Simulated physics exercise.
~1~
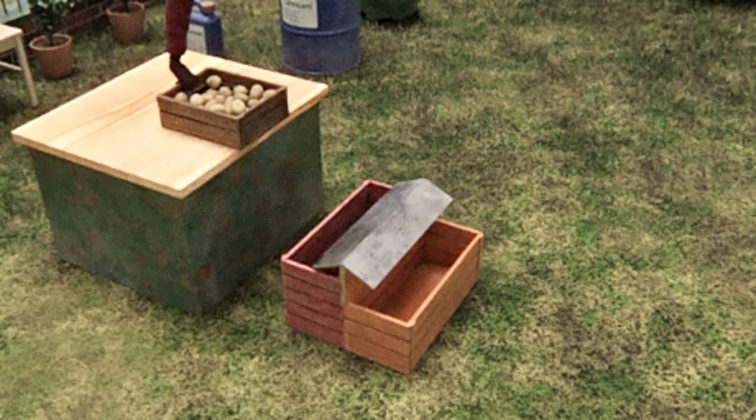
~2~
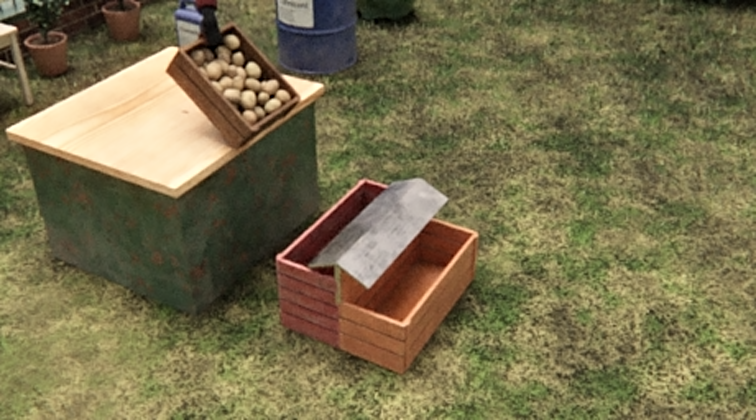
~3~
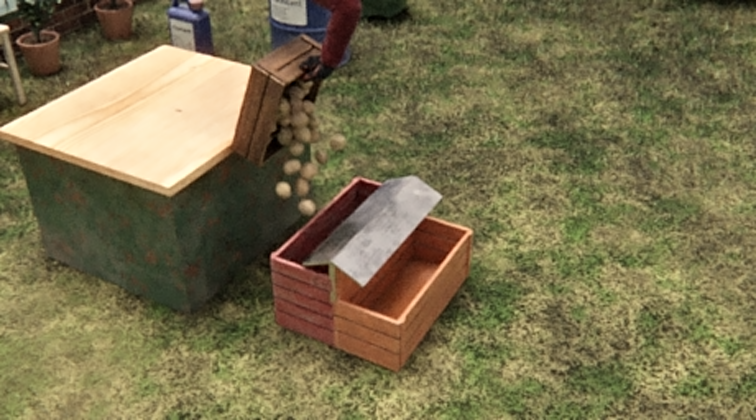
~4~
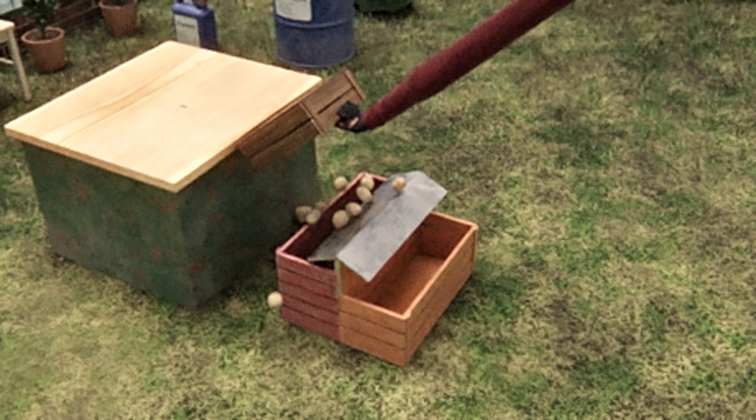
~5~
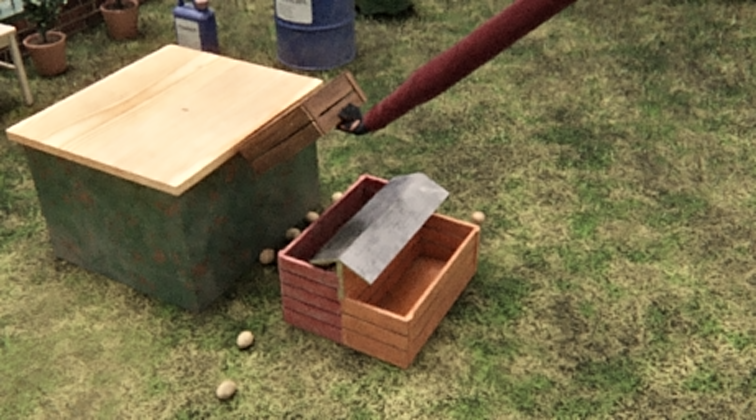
A wooden box of loose, pale, roundish pieces tilts up on a pale-topped bench, worked by a dark hand at the end of a red arm. It swings to the right over the bench's edge, and the pieces spill in a stream toward the red tub below. Some drop into the tub while others strike the grey ridge between it and the orange tote. The arm then holds the emptied box tipped over the edge. Several pieces rest on the grass on the near side of the red tub, and one lies beyond the orange tote, which stays empty.
